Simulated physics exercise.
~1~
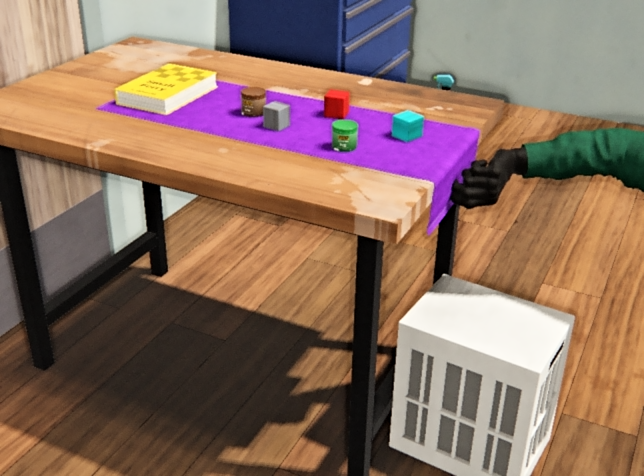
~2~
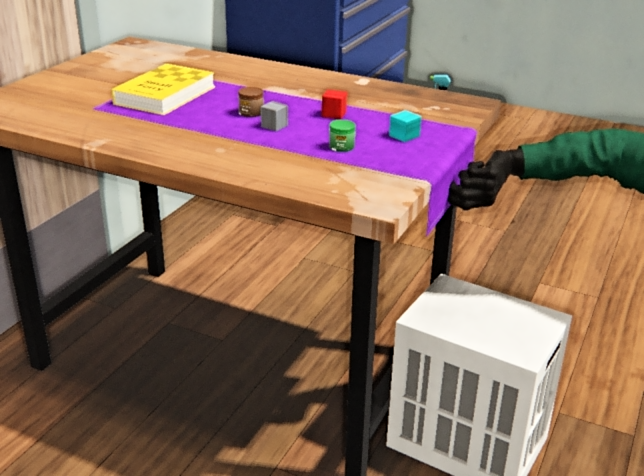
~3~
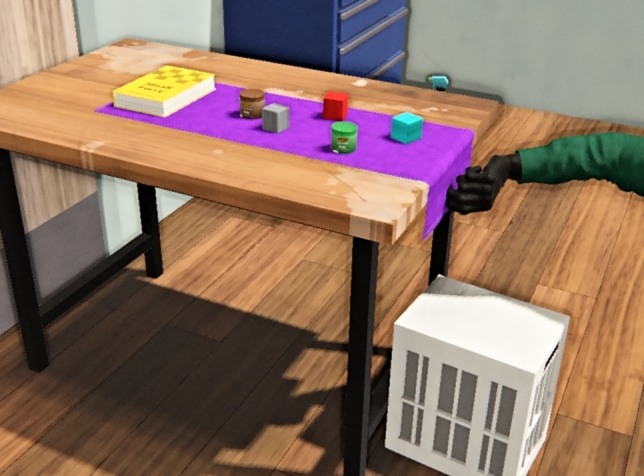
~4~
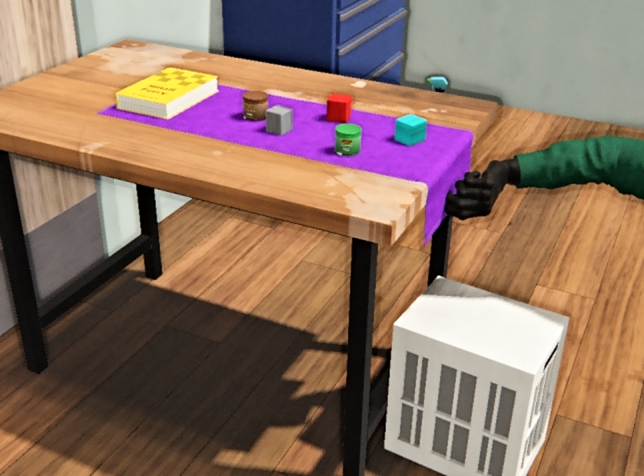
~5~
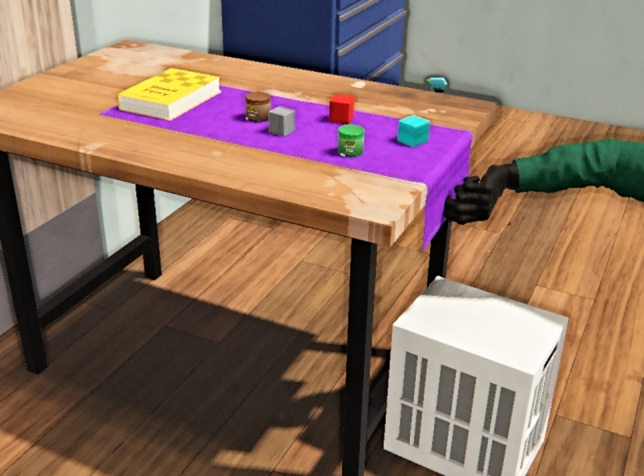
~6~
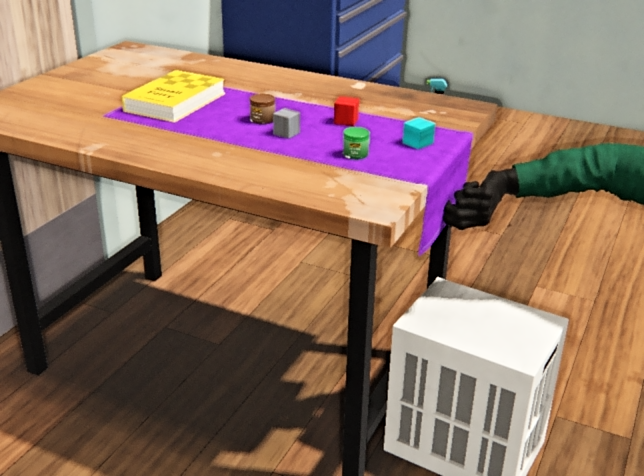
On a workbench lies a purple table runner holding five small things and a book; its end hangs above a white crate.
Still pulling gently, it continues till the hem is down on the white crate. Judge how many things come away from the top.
Two items leave the top.
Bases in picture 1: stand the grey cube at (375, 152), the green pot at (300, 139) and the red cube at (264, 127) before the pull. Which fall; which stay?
Note: Grey cube lost; green pot kept on top; red cube kept on top.
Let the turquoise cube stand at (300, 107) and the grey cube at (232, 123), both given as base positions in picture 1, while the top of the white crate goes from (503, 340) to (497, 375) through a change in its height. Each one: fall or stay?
The turquoise cube? Safe. The grey cube? Safe.
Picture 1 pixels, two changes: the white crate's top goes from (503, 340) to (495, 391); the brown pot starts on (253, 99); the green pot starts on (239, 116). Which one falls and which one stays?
The brown pot remains up; the green pot holds on.
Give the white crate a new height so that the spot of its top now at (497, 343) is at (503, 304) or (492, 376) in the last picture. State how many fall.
It comes to 1 and 3 over the edge.
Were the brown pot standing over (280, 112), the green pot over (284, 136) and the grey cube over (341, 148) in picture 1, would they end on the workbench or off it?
Outcome: Brown pot stays, green pot stays, grey cube falls away.
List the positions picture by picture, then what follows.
The first picture shows hem (428, 236); turquoise cube (409, 116); green pot (345, 124); red cube (337, 94); grey cube (277, 105); brown pot (253, 91); top of the crate (503, 340).
The second picture shows hem (426, 236); turquoise cube (406, 116).
The third picture shows hem (423, 241); green pot (345, 126).
The fourth picture shows hem (425, 247); red cube (339, 97); top of the crate (498, 341).
The fifth picture shows hem (423, 251); grey cube (282, 111).
The sixth picture shows hem (419, 256); turquoise cube (420, 123); green pot (357, 132); red cube (347, 100); grey cube (287, 113); brown pot (263, 98).
Soon after, hem near (443, 256); all still up.
After that, hem near (441, 289); turquoise cube gone.
And then, hem on the crate; turquoise cube and green pot gone.
In the end, hem on the crate; turquoise cube and green pot gone. The count of fallen things is two.
